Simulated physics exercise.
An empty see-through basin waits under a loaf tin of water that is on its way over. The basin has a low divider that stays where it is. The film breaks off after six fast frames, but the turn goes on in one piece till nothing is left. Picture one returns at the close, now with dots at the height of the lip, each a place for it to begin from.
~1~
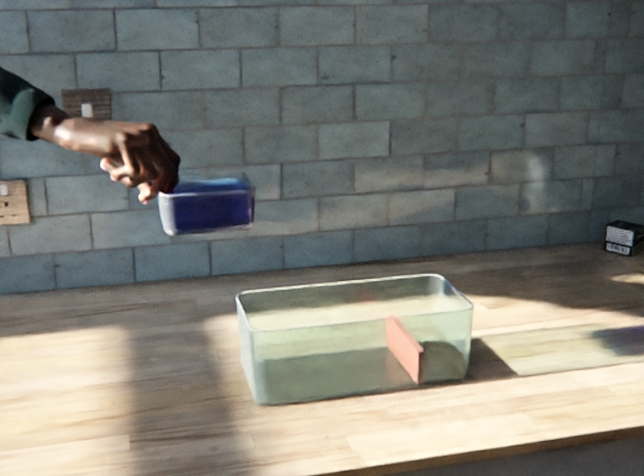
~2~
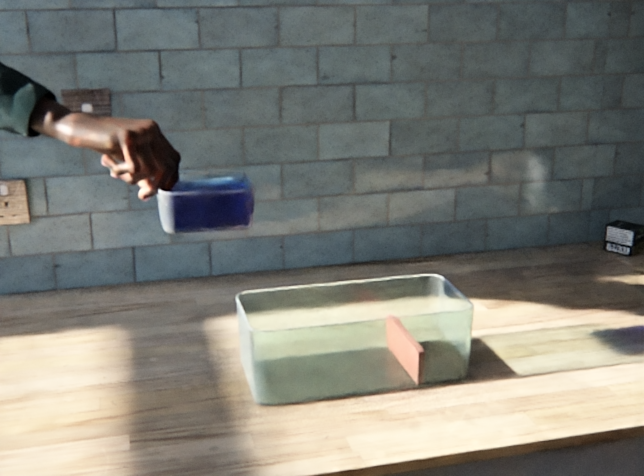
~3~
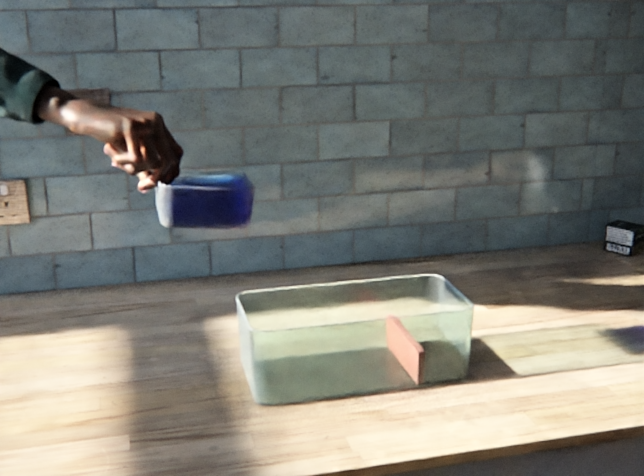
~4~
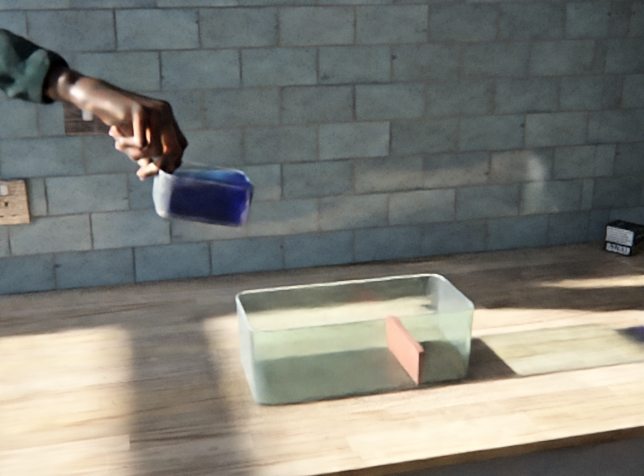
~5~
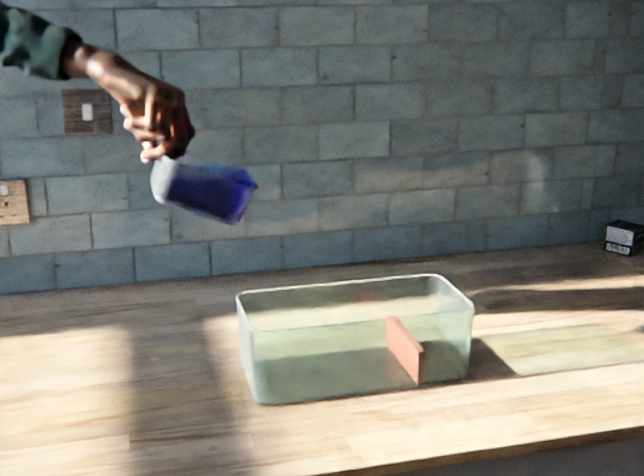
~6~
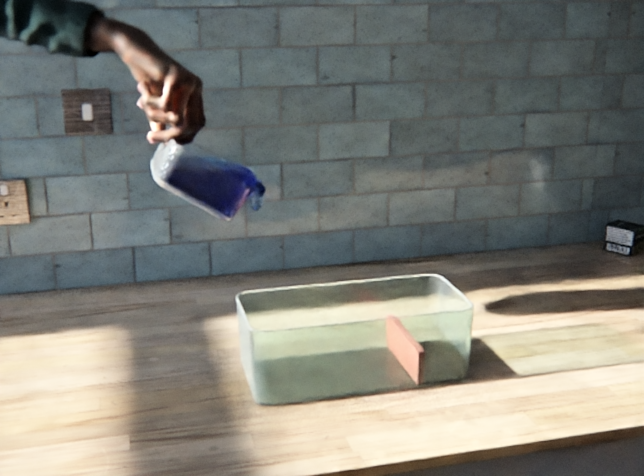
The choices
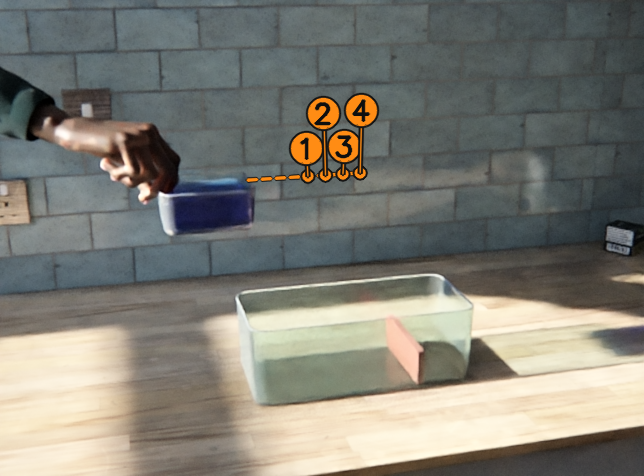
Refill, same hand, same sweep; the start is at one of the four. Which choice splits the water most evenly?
Take 2.
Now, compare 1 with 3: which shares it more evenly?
It is 3.
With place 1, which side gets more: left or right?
More ends on the left.
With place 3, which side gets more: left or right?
The right side.
On the marked copy, 1 at (307, 176); 2 at (325, 175); 3 at (342, 174); 4 at (360, 172).
Choosing 1, about 84 % ends left of the wall and 13 % right of it; 3 % is lost outside.
Choosing 2, about 50 % ends left of the wall and 45 % right of it; 5 % is lost outside.
Choosing 3, about 30 % ends left of the wall and 66 % right of it; 3 % is lost outside.
Choosing 4, about 30 % ends left of the wall and 64 % right of it; 6 % is lost outside.
